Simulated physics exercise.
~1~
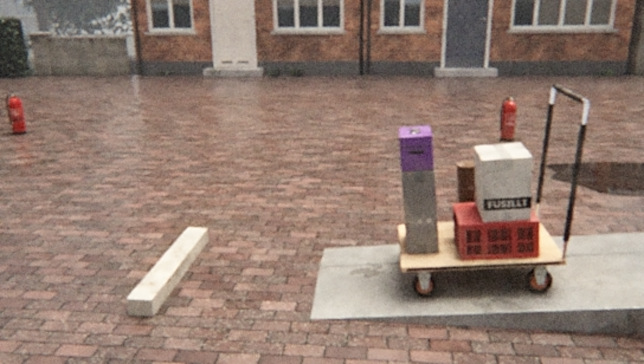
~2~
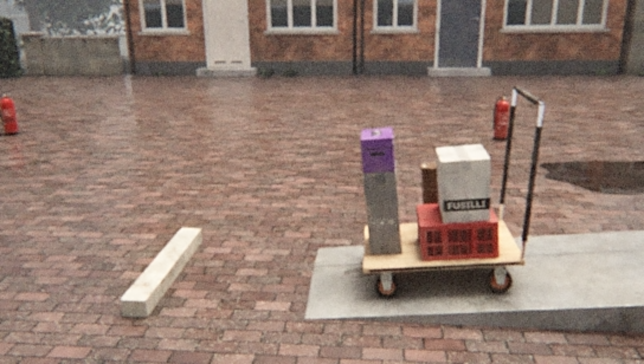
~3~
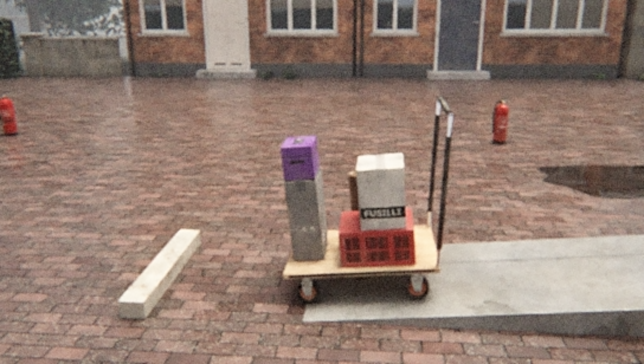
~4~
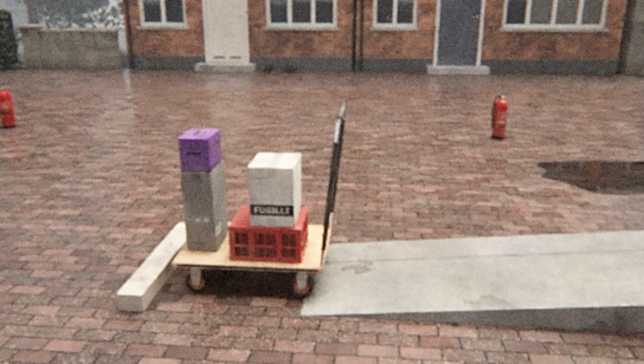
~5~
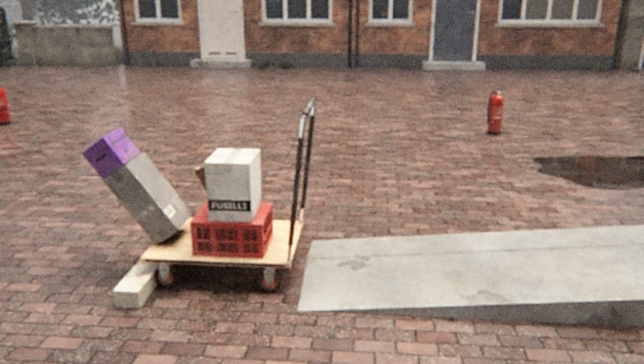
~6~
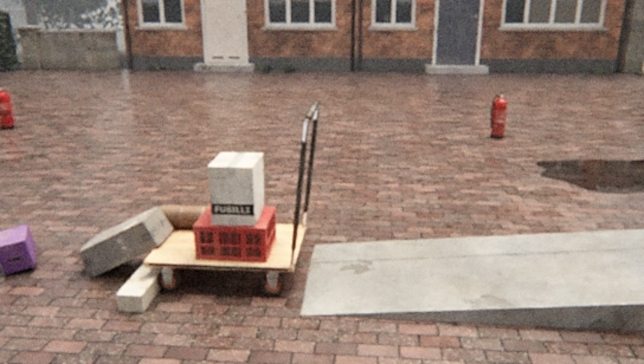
A loaded flat trolley rolled left down a low ramp and stopped hard against a kerb, pitching the grey box and the purple toolbox on top of it off the front, while the brown canister toppled and the white box stayed upright on the red crate.
